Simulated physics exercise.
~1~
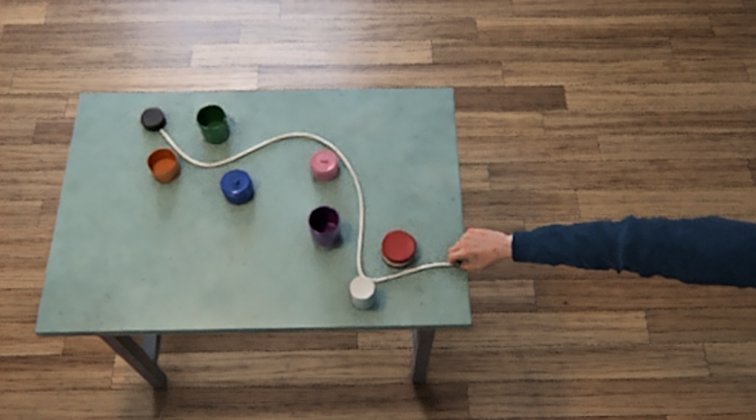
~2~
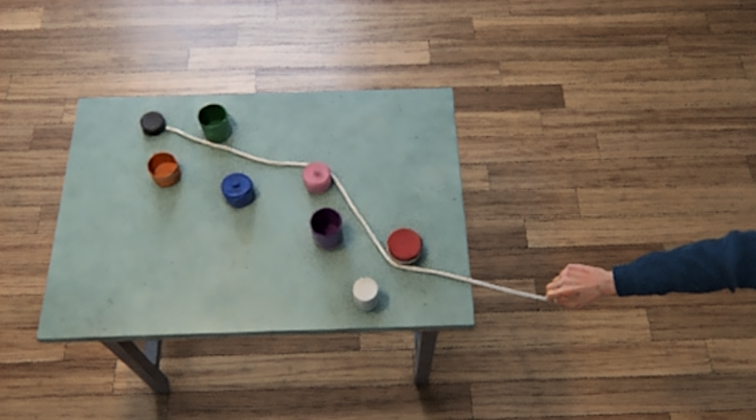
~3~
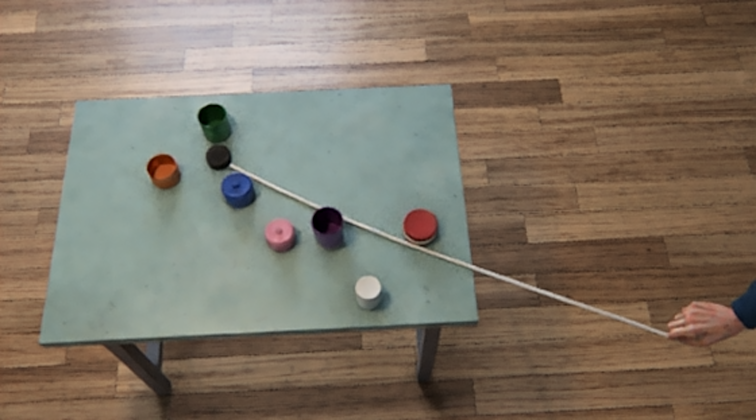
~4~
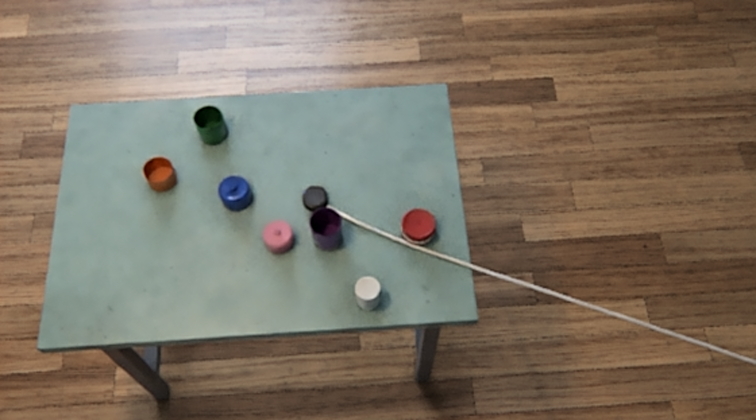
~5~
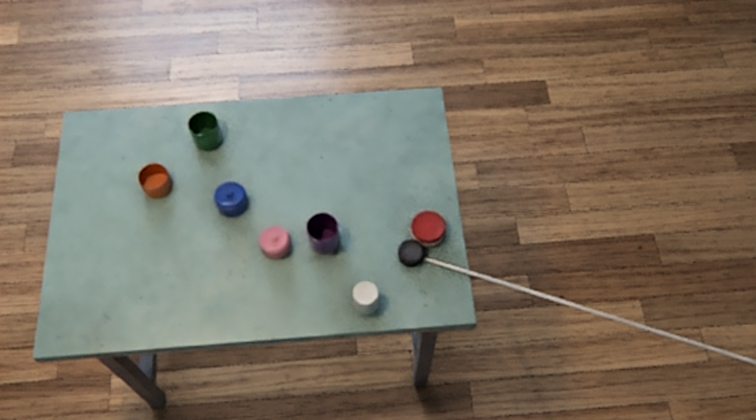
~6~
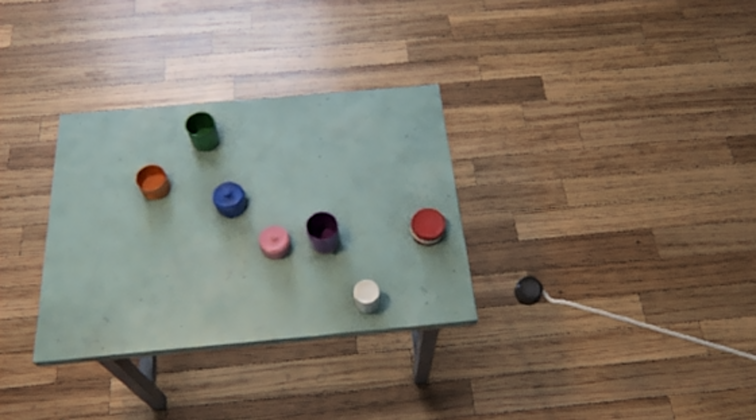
At first, a white cable winds across a pale green table from a black puck speaker, past seven coloured containers, to a hand at the right. The hand pulls the cable rightwards, and as it straightens it shifts the pink pot slightly and presses against the red tin. The cable then draws taut, leaving the pink pot well down and to the left and the red tin a little to the right. The speaker slides past the purple mug and close by the red tin. Finally it leaves the tabletop at the right, while the other containers stay standing.
